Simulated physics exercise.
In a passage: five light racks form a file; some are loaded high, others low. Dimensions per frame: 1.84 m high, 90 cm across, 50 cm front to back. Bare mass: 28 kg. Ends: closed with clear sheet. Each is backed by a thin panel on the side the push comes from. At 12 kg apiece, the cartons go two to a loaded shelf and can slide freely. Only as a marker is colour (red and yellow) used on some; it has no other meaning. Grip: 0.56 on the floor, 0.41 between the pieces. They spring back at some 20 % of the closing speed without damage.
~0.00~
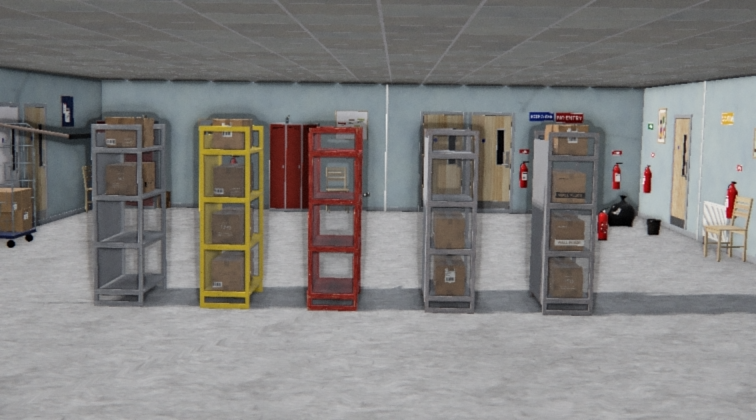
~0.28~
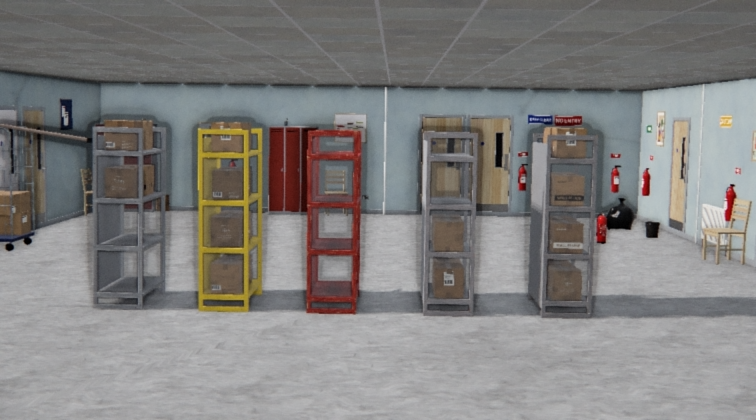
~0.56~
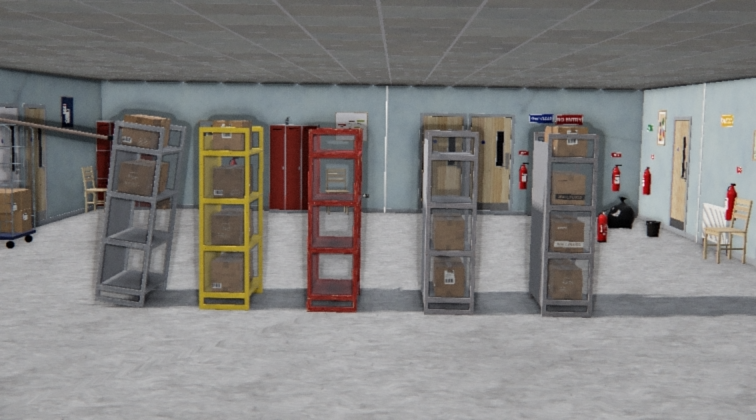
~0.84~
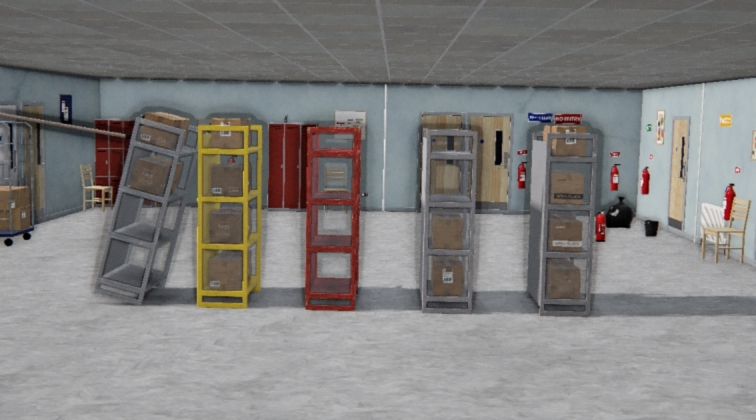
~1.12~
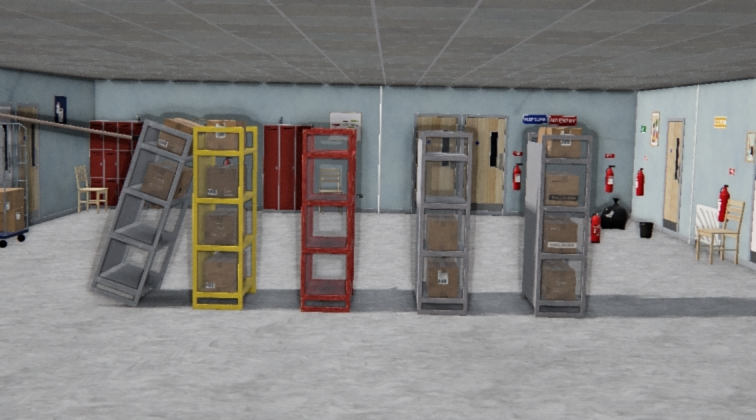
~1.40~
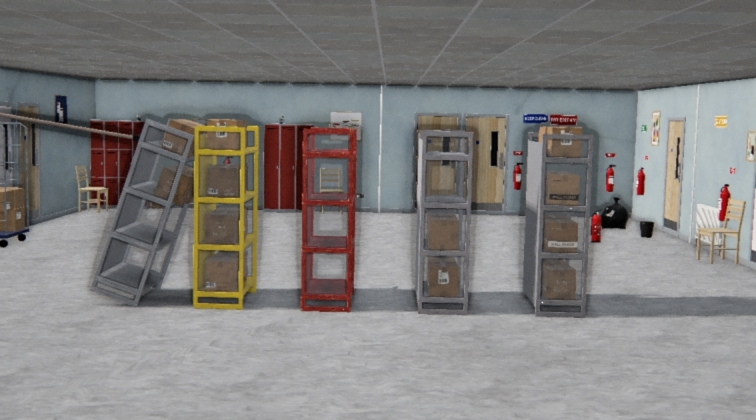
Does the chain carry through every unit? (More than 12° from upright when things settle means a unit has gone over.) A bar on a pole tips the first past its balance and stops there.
Most likely the fall peters out.
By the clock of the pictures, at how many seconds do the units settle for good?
Time: About 2.0 s.
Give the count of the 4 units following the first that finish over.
The number is 0.
By 1.46 s, 0 cartons spilt or dropped; none of the 4 other units over.
When it is over (2.3 s), 0 cartons spilt or dropped; none of the 4 other units over; yellow unit unmoved; red unit unmoved. Four left standing. In pixels of the last frame, middles, yellow unit near (227, 214), red unit near (330, 216).
